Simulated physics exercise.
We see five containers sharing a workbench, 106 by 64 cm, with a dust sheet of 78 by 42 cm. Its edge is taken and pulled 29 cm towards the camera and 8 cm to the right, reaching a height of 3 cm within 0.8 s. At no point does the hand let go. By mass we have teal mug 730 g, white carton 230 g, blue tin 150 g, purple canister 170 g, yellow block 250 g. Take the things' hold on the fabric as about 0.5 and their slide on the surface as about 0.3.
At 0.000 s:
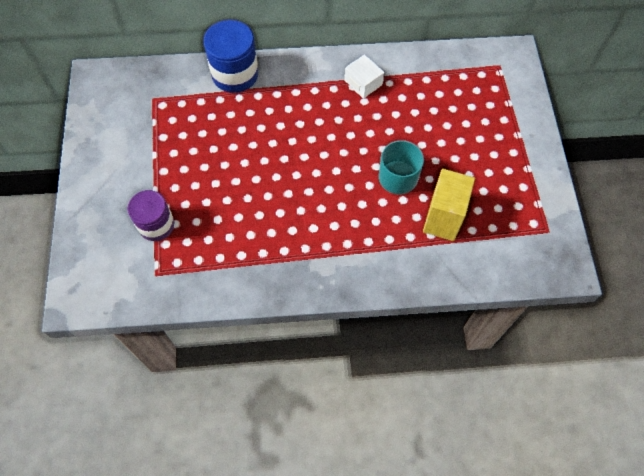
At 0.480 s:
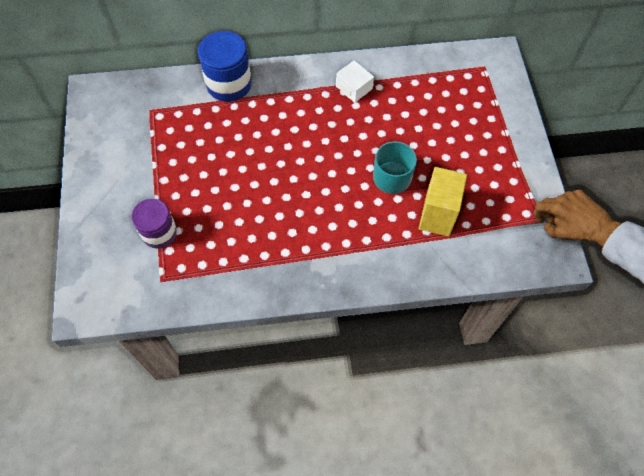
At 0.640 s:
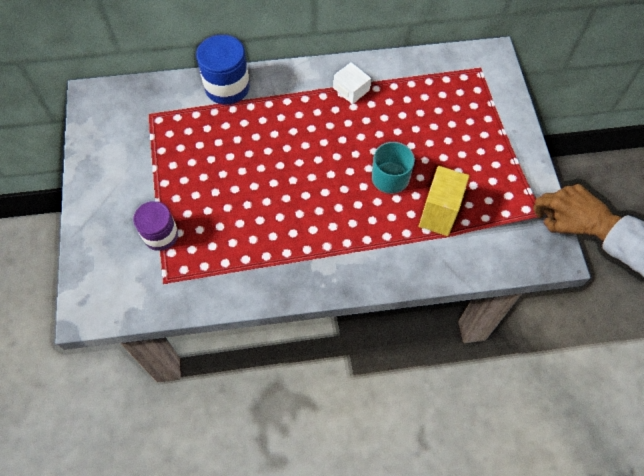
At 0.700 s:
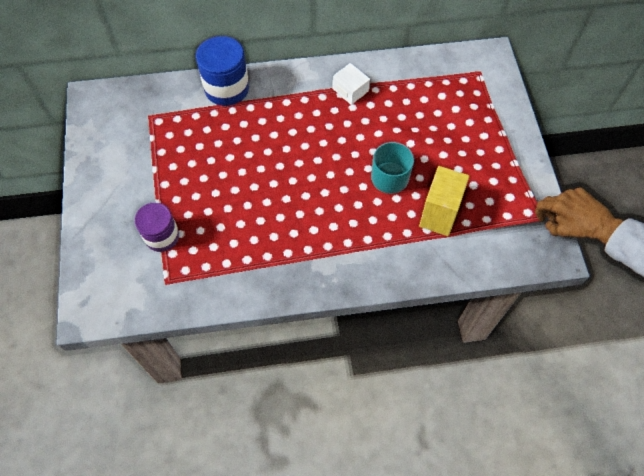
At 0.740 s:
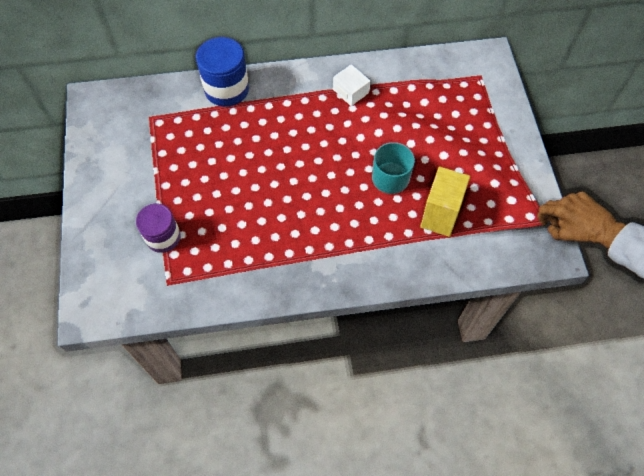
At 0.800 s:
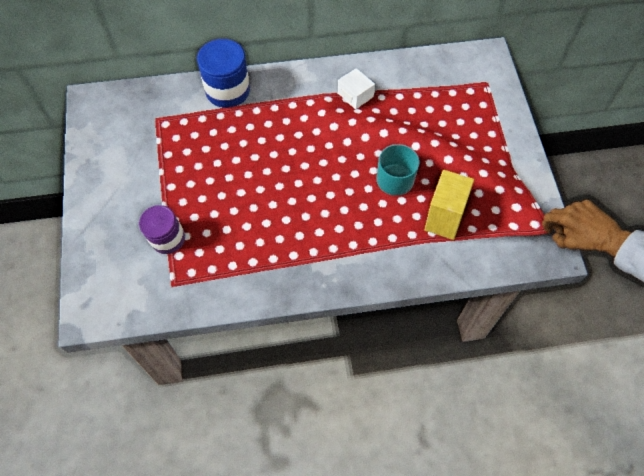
A hand grips the red dotted cloth's corner and pulls it slightly right, wrinkling the fabric.
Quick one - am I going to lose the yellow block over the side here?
Outcome: Gone.
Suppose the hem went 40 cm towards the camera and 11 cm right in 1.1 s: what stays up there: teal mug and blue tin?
Outcome: Teal mug leaves the top; blue tin is still there.
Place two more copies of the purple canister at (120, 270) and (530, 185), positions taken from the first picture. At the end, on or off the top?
First keeps its place, second leaves the top.
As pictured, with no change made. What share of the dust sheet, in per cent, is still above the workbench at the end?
Around 70 percent.
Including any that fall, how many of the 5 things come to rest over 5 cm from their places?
All told, 3.
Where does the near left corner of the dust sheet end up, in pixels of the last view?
(250, 303) or thereabouts.
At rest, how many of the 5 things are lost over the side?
My count is 1.
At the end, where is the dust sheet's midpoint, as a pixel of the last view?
Centre in the last view: Approx. (450, 231).
By 1.0 s, 100 % of the dust sheet is still over the top; yellow block 10 cm off its start, white carton 10 cm off its start, teal mug 9 cm off its start.
By 1.1 s, 95 % of the dust sheet is still over the top; yellow block 16 cm off its start, white carton 18 cm off its start, teal mug 17 cm off its start.
By 1.3 s, 80 % of the dust sheet is still over the top; yellow block 24 cm off its start at (530, 280), white carton 25 cm off its start at (456, 114), teal mug 24 cm off its start at (489, 229).
By 1.4 s, 70 % of the dust sheet is still over the top; yellow block 33 cm off its start, teal mug 30 cm off its start, white carton 28 cm off its start.
By 3.0 s, 70 % of the dust sheet is still over the top; yellow block over the edge, teal mug 31 cm off its start at (518, 246), white carton 29 cm off its start at (468, 124), purple canister 3 cm off its start at (171, 219).
